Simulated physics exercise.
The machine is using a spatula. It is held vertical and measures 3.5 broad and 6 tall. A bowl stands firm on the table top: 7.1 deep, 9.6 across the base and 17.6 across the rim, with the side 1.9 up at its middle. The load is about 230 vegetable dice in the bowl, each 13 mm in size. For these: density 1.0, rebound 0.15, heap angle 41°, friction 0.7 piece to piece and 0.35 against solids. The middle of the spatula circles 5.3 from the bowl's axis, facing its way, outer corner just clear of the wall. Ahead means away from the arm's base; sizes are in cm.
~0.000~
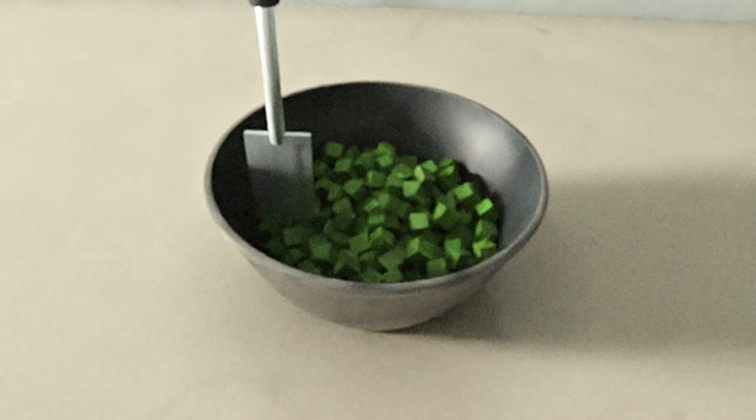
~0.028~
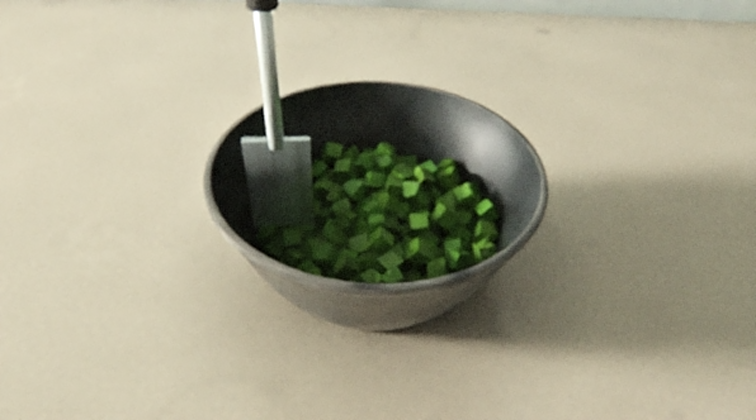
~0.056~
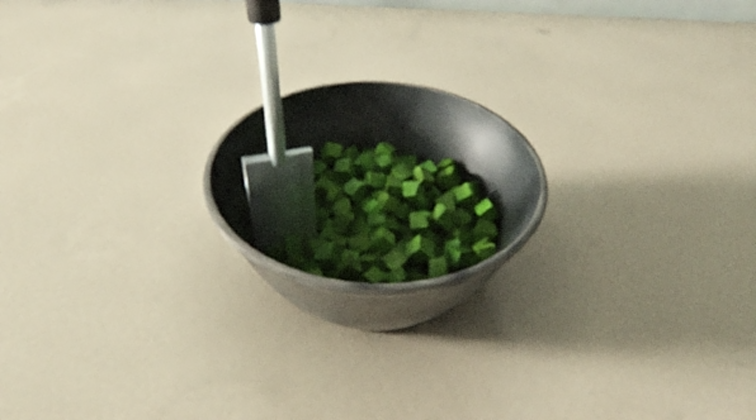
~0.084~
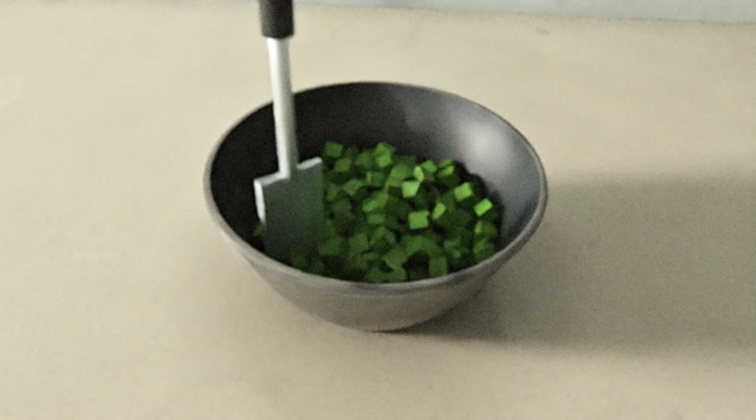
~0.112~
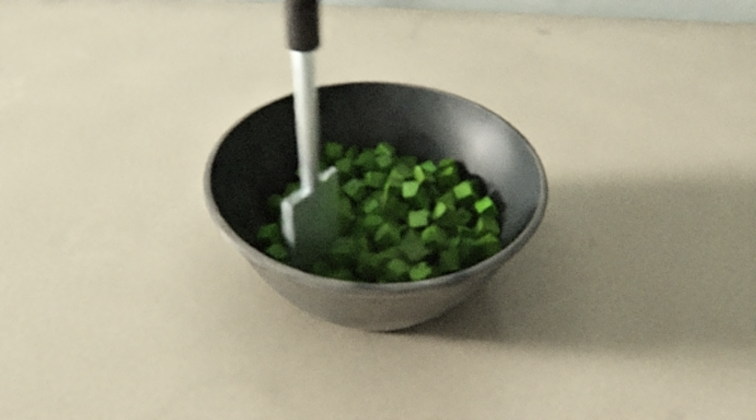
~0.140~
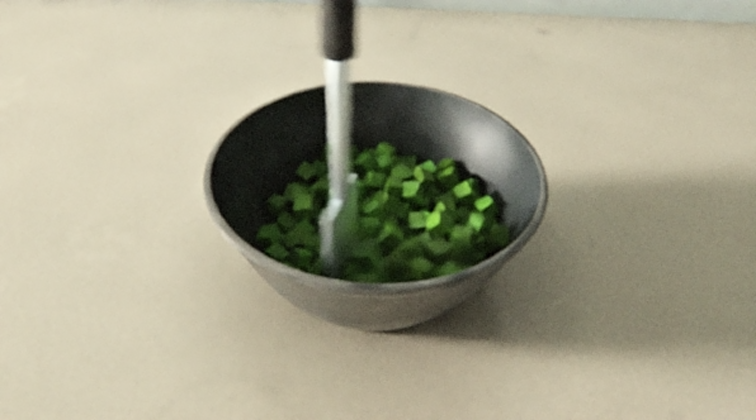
A metal spatula with a dark handle, held upright, moves slowly at first and then faster along the near left inside of a dark grey bowl, turning until its blade is nearly edge-on. The bowl sits still on a pale beige surface, seen from above at an angle by a still camera. Bright green vegetable dice fill its bottom, a few shifting beside the blade.
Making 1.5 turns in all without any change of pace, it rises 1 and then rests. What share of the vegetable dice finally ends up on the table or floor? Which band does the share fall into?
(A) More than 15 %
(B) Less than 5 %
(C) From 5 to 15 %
A.
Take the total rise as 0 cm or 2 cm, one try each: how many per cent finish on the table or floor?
Near 15 in a hundred, then 10 in a hundred.
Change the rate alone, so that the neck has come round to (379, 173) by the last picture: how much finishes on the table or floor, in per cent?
I'd say near 20 per cent.
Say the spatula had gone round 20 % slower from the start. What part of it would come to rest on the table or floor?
That would be some 10 percent.
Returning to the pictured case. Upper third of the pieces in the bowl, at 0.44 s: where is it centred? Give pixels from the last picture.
Around pixel (347, 147).
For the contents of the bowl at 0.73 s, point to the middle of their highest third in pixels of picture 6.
Around (392, 267).
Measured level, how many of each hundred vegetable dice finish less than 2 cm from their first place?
I'd put it at about 15 in a hundred.
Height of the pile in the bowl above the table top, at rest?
Height: Roughly 5.5 cm.
By 0.44 s, 255° round, highest piece 8 above the table; 220 in the bowl, 3 on the table or floor, 3 in flight or on the tool.
By 0.73 s, 77° round, highest piece 10 above the table; 194 in the bowl, 22 on the table or floor, 10 in flight or on the tool.
By 1.08 s, 180° round, highest piece 5 above the table; 177 in the bowl, 49 on the table or floor.
By 1.78 s, 180° round, highest piece 5 above the table; 177 in the bowl, 49 on the table or floor.
Final count, 177 in the bowl, 49 on the table or floor. That is 22 % on the table or floor.
